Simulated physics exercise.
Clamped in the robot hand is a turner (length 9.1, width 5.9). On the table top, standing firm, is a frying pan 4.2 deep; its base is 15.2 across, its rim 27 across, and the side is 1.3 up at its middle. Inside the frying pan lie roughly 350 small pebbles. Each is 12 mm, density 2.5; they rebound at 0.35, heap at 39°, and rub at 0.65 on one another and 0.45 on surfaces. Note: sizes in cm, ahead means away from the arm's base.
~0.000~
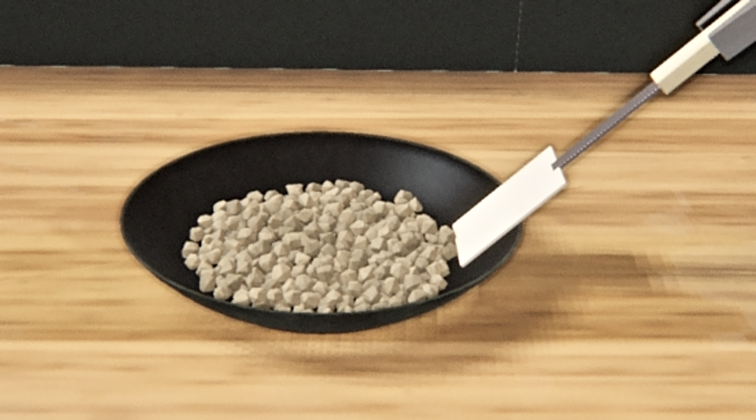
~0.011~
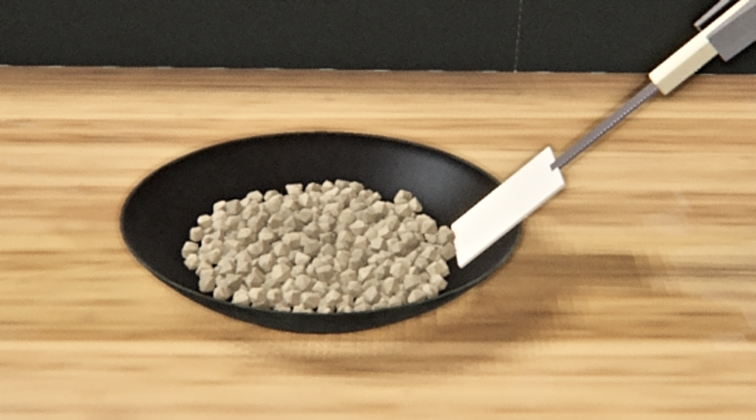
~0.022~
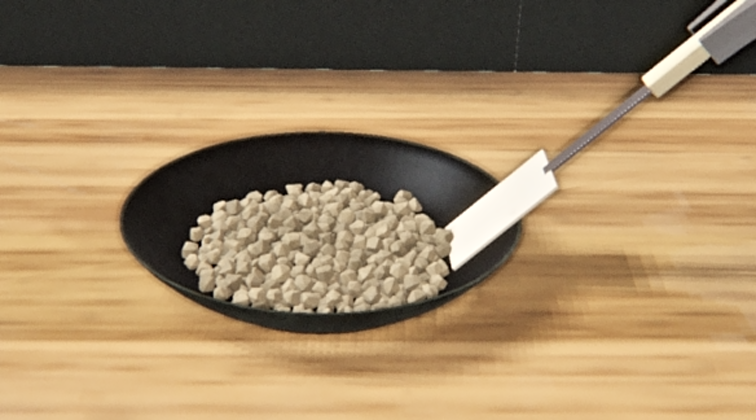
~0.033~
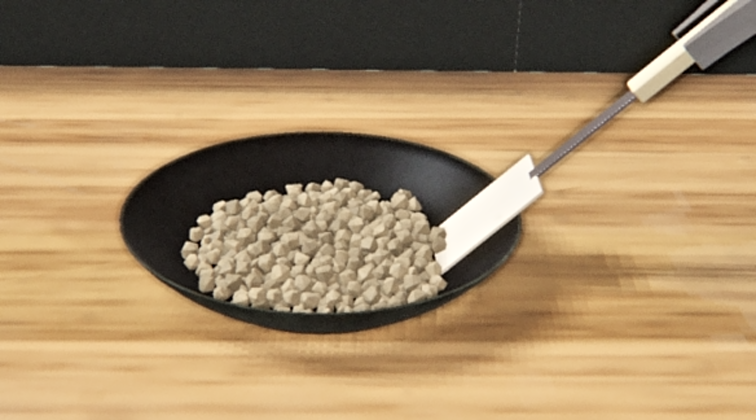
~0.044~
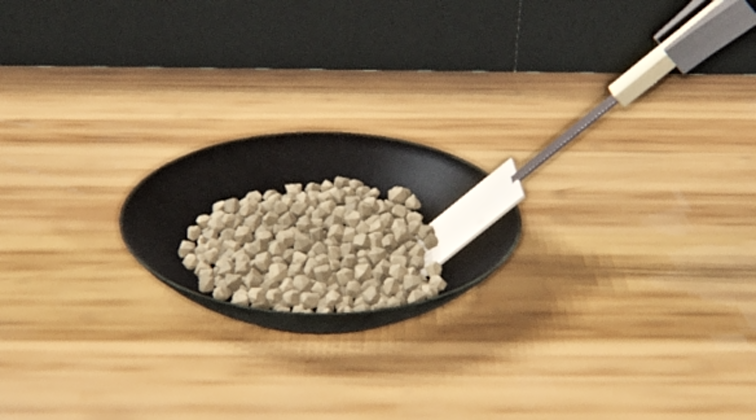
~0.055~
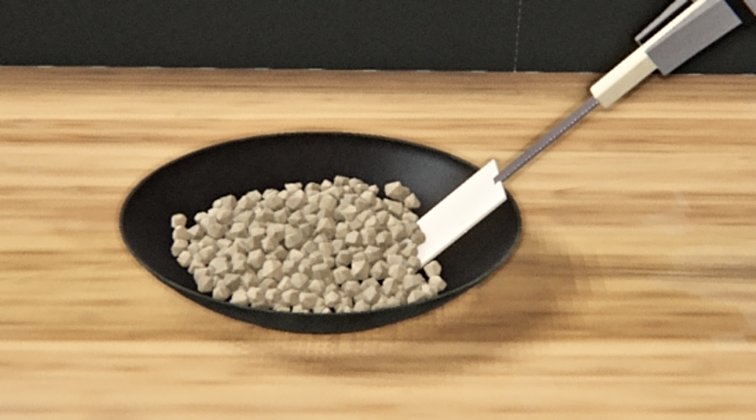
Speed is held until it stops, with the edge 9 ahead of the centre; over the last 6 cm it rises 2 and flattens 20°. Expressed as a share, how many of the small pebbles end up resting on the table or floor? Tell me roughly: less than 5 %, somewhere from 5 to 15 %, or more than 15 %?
More than 15 %.
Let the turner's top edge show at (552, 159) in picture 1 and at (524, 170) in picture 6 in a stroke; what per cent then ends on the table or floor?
My guess would be close to 5 per cent.
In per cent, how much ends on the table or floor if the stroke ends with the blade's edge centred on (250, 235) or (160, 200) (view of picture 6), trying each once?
The two tries give near 5 and near 35 in a hundred.
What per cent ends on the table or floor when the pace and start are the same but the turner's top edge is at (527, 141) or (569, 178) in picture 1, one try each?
Some 30 and 15 per cent.
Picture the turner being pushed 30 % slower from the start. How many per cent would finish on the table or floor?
In that case, around 10 per cent would end on the table or floor.
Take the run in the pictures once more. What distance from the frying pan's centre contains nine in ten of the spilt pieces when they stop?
The distance is roughly 30 cm.
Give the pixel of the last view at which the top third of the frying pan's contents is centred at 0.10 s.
I'd put it close to (275, 228) in the last picture.
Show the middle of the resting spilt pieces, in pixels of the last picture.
The centre sits at roughly (6, 259).
After 0.10 s, sloping 44°, highest piece 6 above the table; 350 in the frying pan.
After 0.14 s, sloping 39°, highest piece 8 above the table; 347 in the frying pan, 3 on the blade or in flight.
After 0.37 s, sloping 24°, highest piece 8 above the table; 258 in the frying pan, 75 on the table or floor, 17 on the blade or in flight.
After 1.42 s, sloping 24°, highest piece 4 above the table; 258 in the frying pan, 92 on the table or floor.
At rest, 258 in the frying pan, 92 on the table or floor. That is 26 % on the table or floor.
